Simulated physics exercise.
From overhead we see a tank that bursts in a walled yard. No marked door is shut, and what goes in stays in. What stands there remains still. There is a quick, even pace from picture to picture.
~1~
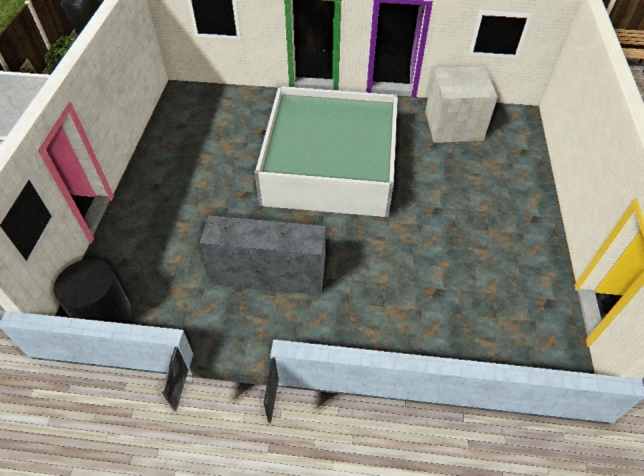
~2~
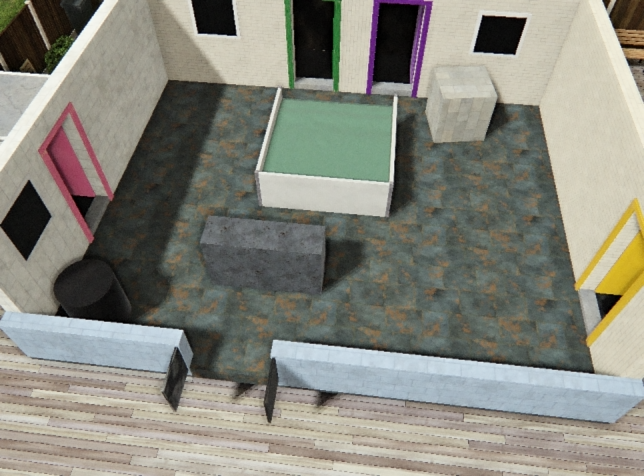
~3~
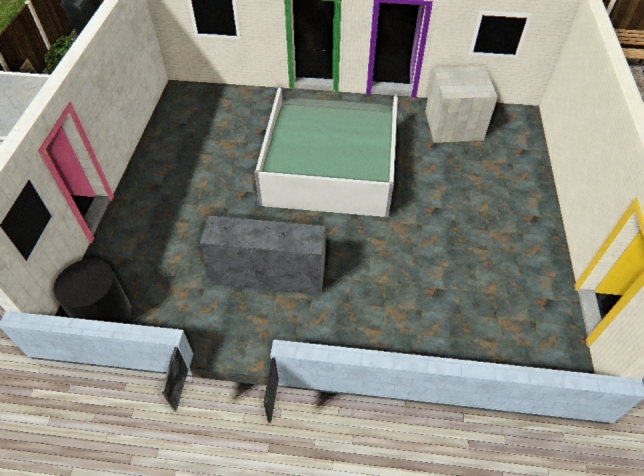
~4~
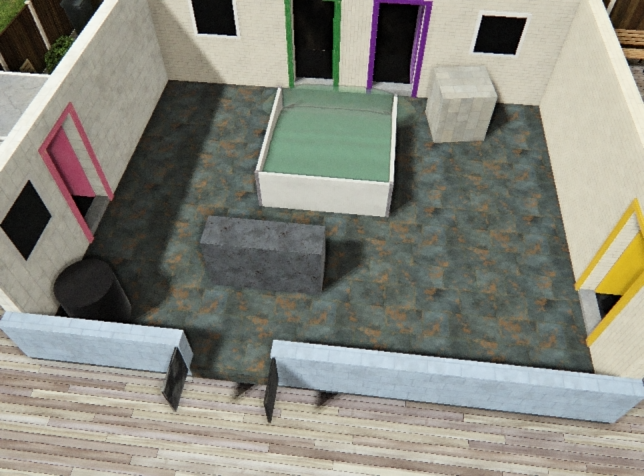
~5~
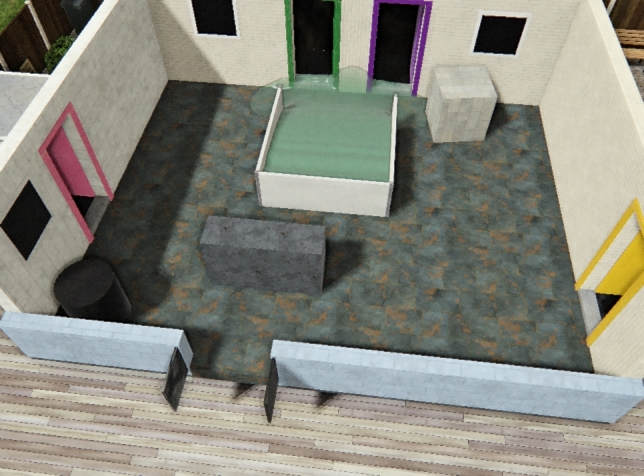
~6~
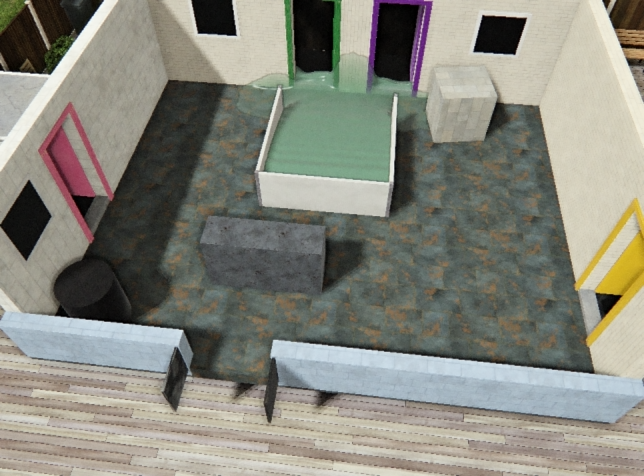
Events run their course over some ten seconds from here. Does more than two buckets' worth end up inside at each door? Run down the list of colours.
At the end, the purple door gets too much water coming through, the pink door doesn't get too much water coming through, the yellow door doesn't get too much water coming through, the green door gets too much water coming through.
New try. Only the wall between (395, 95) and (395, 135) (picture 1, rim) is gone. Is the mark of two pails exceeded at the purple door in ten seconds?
Lab note - purple door breaks the limit.
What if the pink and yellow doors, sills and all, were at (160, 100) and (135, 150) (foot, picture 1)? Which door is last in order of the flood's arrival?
The answer is the one in yellow.
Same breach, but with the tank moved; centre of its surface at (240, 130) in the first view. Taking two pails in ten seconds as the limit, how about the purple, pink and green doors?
Going by the run, the purple door remains below, the pink door remains below and the green door tops the threshold.
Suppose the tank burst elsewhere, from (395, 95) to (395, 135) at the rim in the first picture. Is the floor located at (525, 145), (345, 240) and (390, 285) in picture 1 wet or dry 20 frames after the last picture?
Taking the points in order: Swamped, unwetted and unwetted.
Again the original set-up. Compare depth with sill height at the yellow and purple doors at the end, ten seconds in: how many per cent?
First 70 percent, then 60 percent.
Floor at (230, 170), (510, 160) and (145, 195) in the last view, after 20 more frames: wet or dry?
In that order the points end up high and dry, soaked and soaked.
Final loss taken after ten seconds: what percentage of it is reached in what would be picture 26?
Close to 80 out of every hundred.
A moment on, water covers 15 % of the floor; the purple door far over two buckets in, the pink door not reached, the yellow door not reached, the green door far over two buckets in.
Next, water covers 20 % of the floor; the purple door far over two buckets in, the pink door not reached, the yellow door not reached, the green door far over two buckets in.
Then, water covers 40 % of the floor; the purple door far over two buckets in, the pink door wet at the sill, nothing in, the yellow door not reached, the green door far over two buckets in.
Later, water covers 85 % of the floor; the purple door far over two buckets in, the pink door wet at the sill, nothing in, the yellow door wet at the sill, nothing in, the green door far over two buckets in.
In the end, water covers 90 % of the floor; the purple door far over two buckets in, the pink door wet at the sill, nothing in, the yellow door wet at the sill, nothing in, the green door far over two buckets in.
